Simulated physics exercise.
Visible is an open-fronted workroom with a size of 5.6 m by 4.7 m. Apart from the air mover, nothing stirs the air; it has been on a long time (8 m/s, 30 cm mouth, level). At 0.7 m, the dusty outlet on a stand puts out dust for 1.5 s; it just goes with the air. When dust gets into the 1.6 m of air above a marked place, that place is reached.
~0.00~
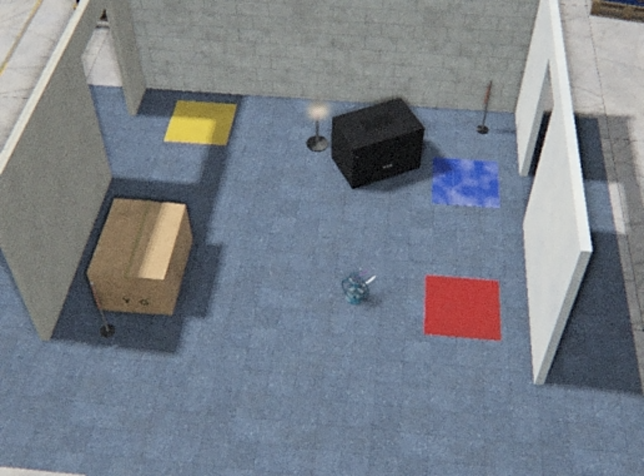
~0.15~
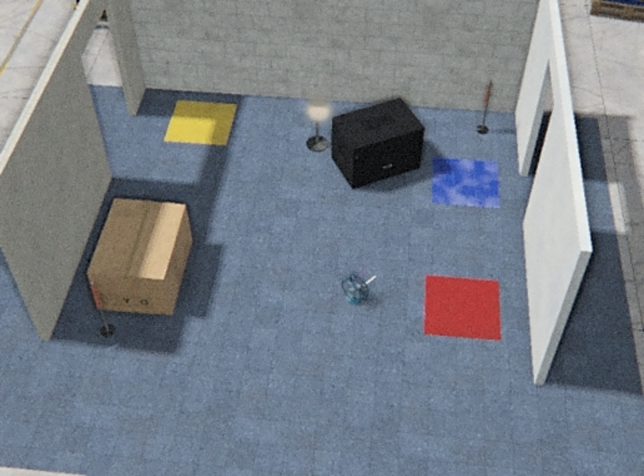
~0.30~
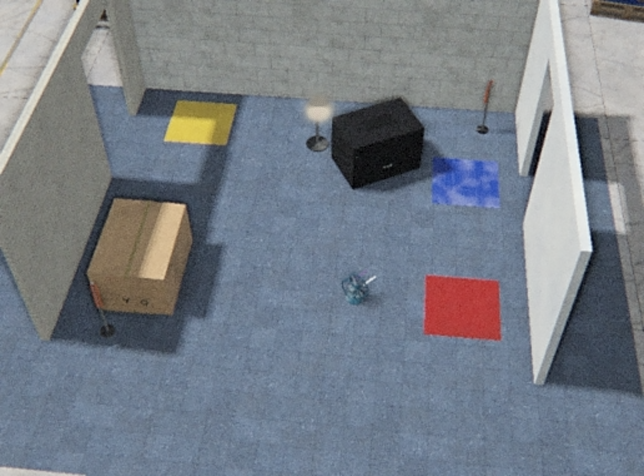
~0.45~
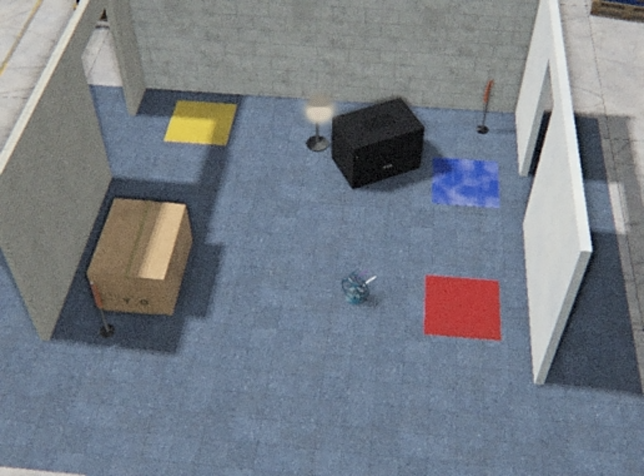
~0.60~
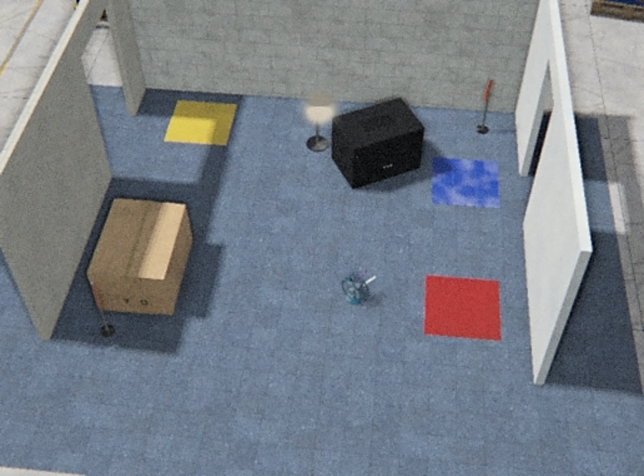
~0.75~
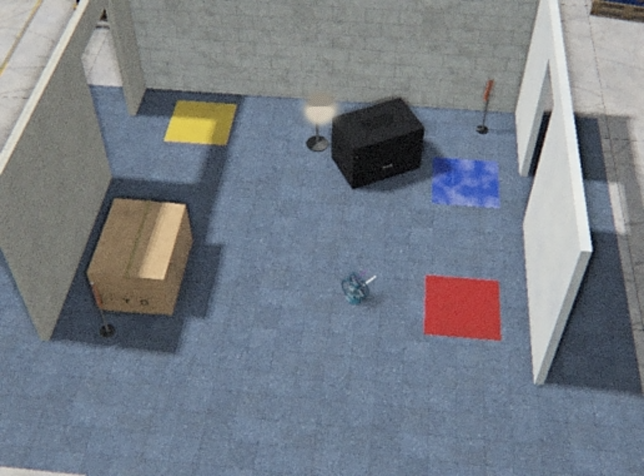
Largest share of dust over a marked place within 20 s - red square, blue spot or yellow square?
It is the yellow one.
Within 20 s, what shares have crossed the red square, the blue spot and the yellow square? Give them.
0 % red, 0 % blue, 50 % yellow, roughly.
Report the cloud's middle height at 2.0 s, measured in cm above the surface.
I'd put it at around 60 cm up.
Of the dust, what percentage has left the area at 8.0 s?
About 0 per cent.
By 2.0 s, 0 % is gone from the area; 0 % has passed over the blue spot, 0 % over the red square and 0 % over the yellow square, and the middle of the rest is near (325, 106).
By 4.0 s, 0 % is gone from the area; 0 % has passed over the blue spot, 0 % over the red square and 0 % over the yellow square, and the middle of the rest is near (338, 100).
By 8.0 s, 0 % is gone from the area; 0 % has passed over the blue spot, 0 % over the red square and 22 % over the yellow square, and the middle of the rest is near (233, 74).
By 20.0 s, 22 % is gone from the area; 0 % has passed over the blue spot, 0 % over the red square and 50 % over the yellow square, and the middle of the rest is near (44, 197).
